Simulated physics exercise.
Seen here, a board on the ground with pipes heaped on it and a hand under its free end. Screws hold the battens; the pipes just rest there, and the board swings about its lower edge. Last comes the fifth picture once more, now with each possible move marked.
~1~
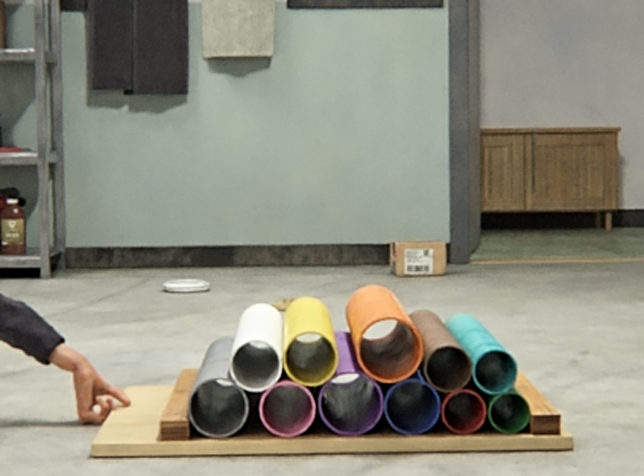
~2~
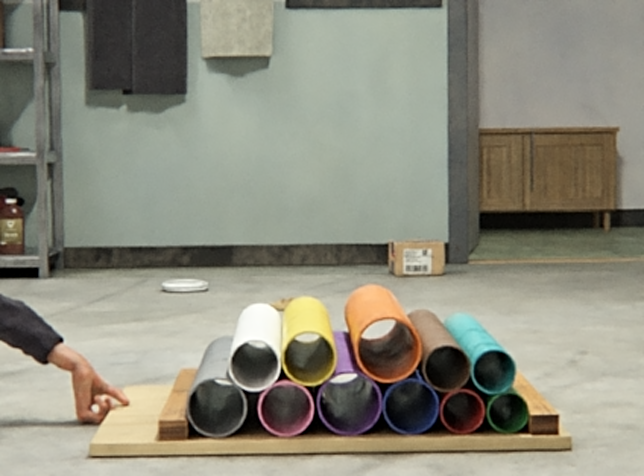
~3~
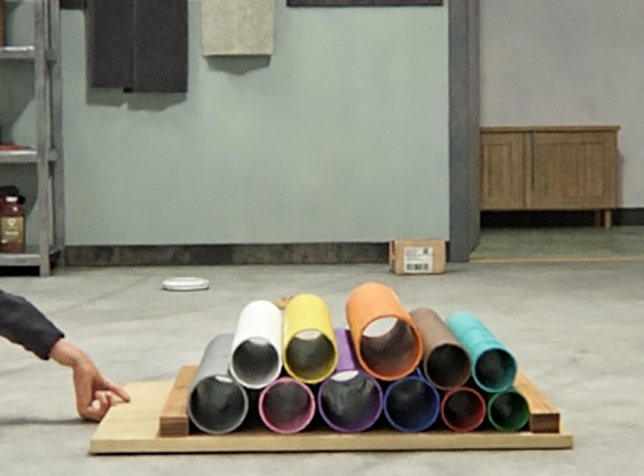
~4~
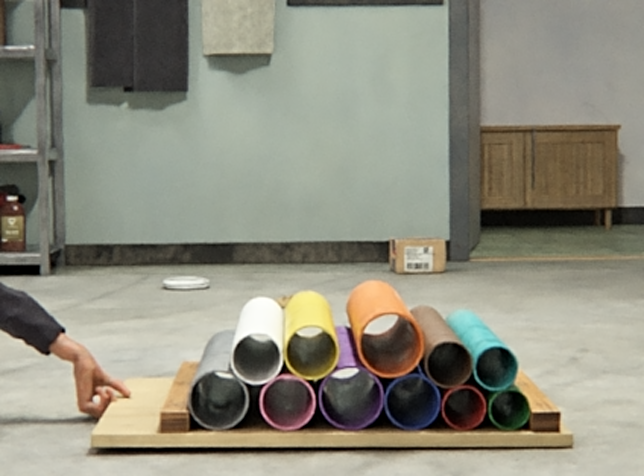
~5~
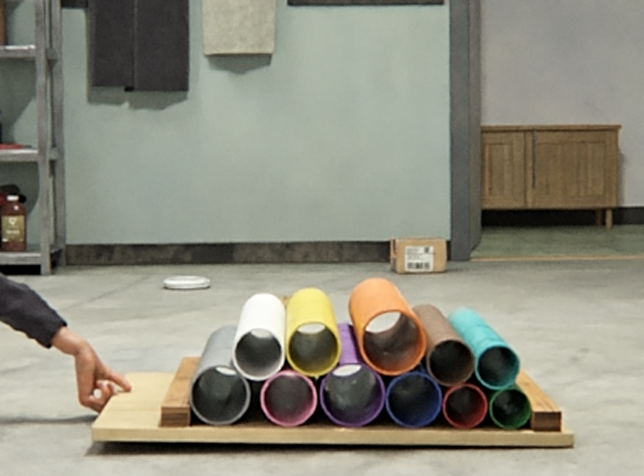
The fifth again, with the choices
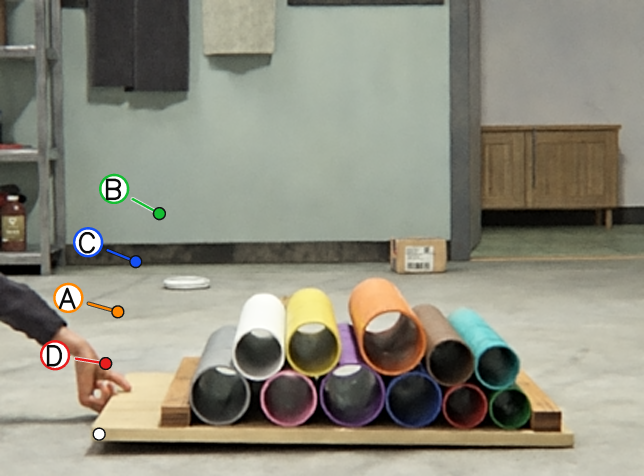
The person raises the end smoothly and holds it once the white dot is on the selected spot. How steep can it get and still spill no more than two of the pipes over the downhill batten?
Raise it to A.
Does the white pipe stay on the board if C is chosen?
Yes, with C.
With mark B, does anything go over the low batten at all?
Yes, at B.
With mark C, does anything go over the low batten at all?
Yes, at C.
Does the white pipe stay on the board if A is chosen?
The white pipe: Yes.
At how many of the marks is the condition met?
Two of the four.
On the marked copy, A at (118, 312); B at (159, 214); C at (136, 262); D at (106, 364); the white dot at (99, 434).
Taking A. A third of the way, board at 13°.
Two thirds of the way, board at 17°.
When it is over, board at 17°, one over the low batten (turquoise).
As for the rest, B three over the low batten (brown, orange, turquoise); C three over the low batten (brown, orange, turquoise); D none over the low batten.
